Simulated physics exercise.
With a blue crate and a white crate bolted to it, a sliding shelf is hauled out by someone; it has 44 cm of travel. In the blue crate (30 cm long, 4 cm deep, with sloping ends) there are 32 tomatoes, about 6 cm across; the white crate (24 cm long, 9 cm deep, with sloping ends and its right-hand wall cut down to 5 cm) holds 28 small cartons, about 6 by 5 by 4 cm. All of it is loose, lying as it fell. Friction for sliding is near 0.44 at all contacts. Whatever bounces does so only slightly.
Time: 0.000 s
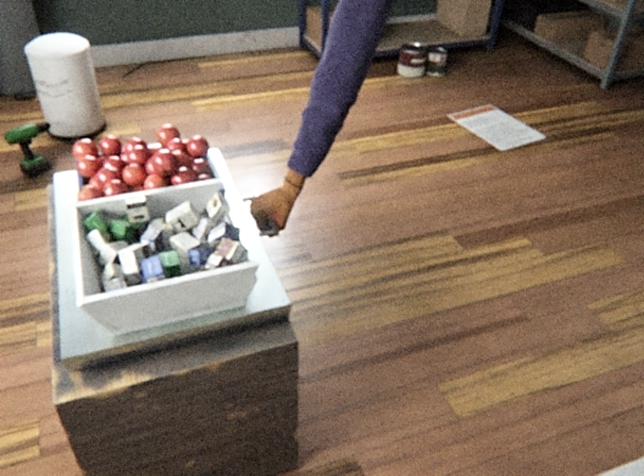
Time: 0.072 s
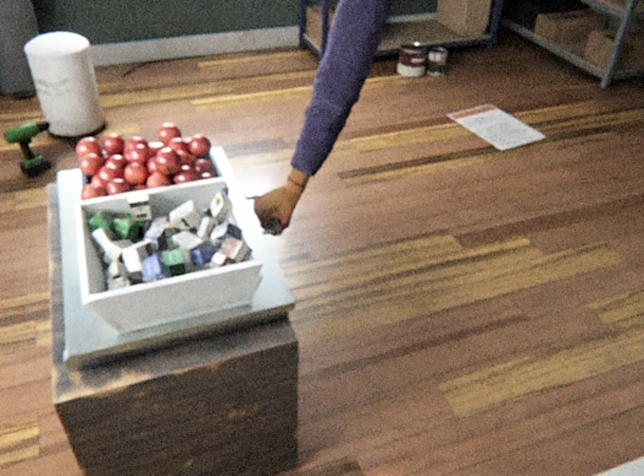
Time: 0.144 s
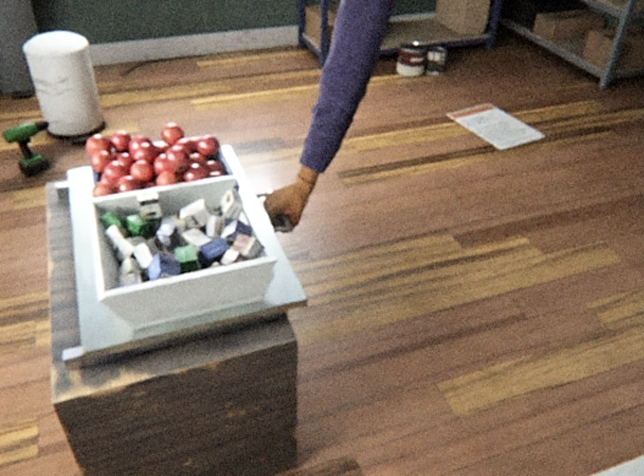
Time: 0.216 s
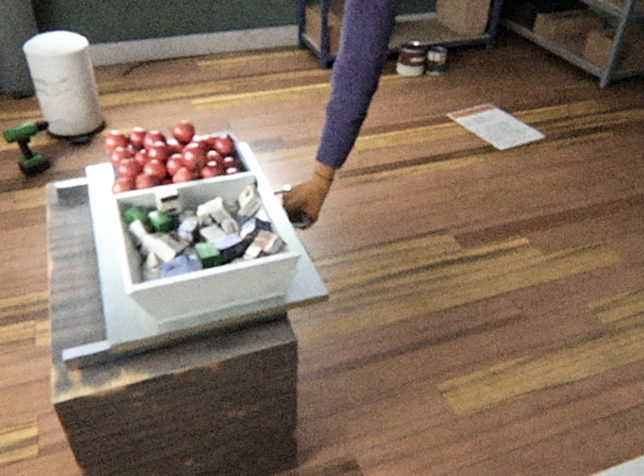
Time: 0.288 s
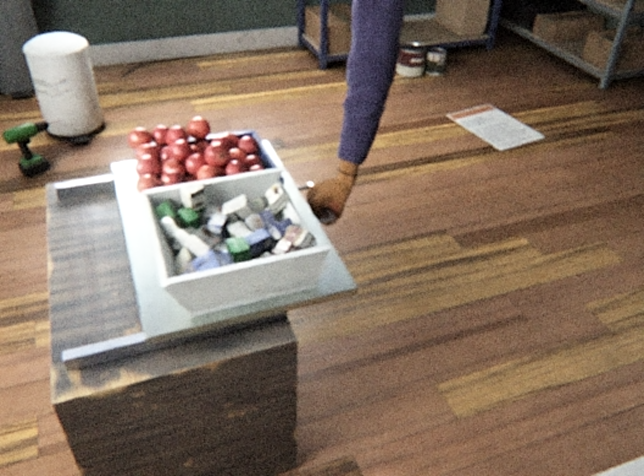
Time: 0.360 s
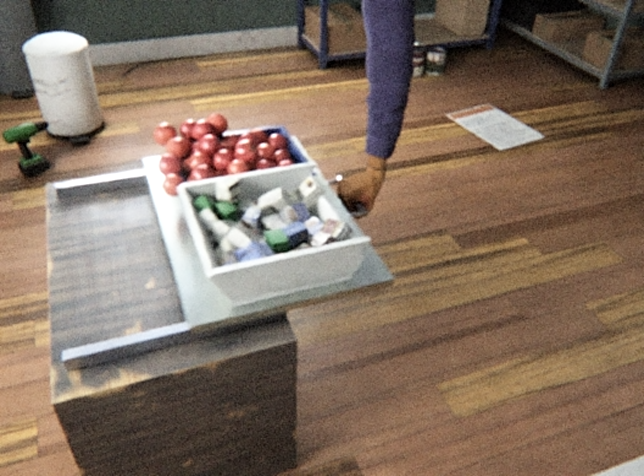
A purple-sleeved arm pulling a sliding shelf rightward from a wooden base, carrying crates of red tomatoes and small cartons.
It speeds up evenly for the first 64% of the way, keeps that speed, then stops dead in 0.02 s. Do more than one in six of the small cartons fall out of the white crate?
No.
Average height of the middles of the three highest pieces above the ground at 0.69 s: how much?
64 cm.
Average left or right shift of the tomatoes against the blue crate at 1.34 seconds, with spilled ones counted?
I'd put it at close to 4 cm toward the right.
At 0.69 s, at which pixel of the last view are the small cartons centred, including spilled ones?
Middle: About (368, 212) px.
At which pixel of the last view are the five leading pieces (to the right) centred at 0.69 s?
Centre: Approx. (385, 161) px.
After 0.49 s, the shelf hits its stop.
After 0.57 s, blue crate 27 in, 5 out and white crate 28 in, 0 out.
After 0.69 s, blue crate 26 in, 6 out and white crate 27 in, 1 out.
After 0.91 s, blue crate 24 in, 8 out and white crate 26 in, 2 out.
When it is over (at 1.34 s), blue crate 24 in, 8 out and white crate 26 in, 2 out. Asked share, 2 of 28, 7 per cent.
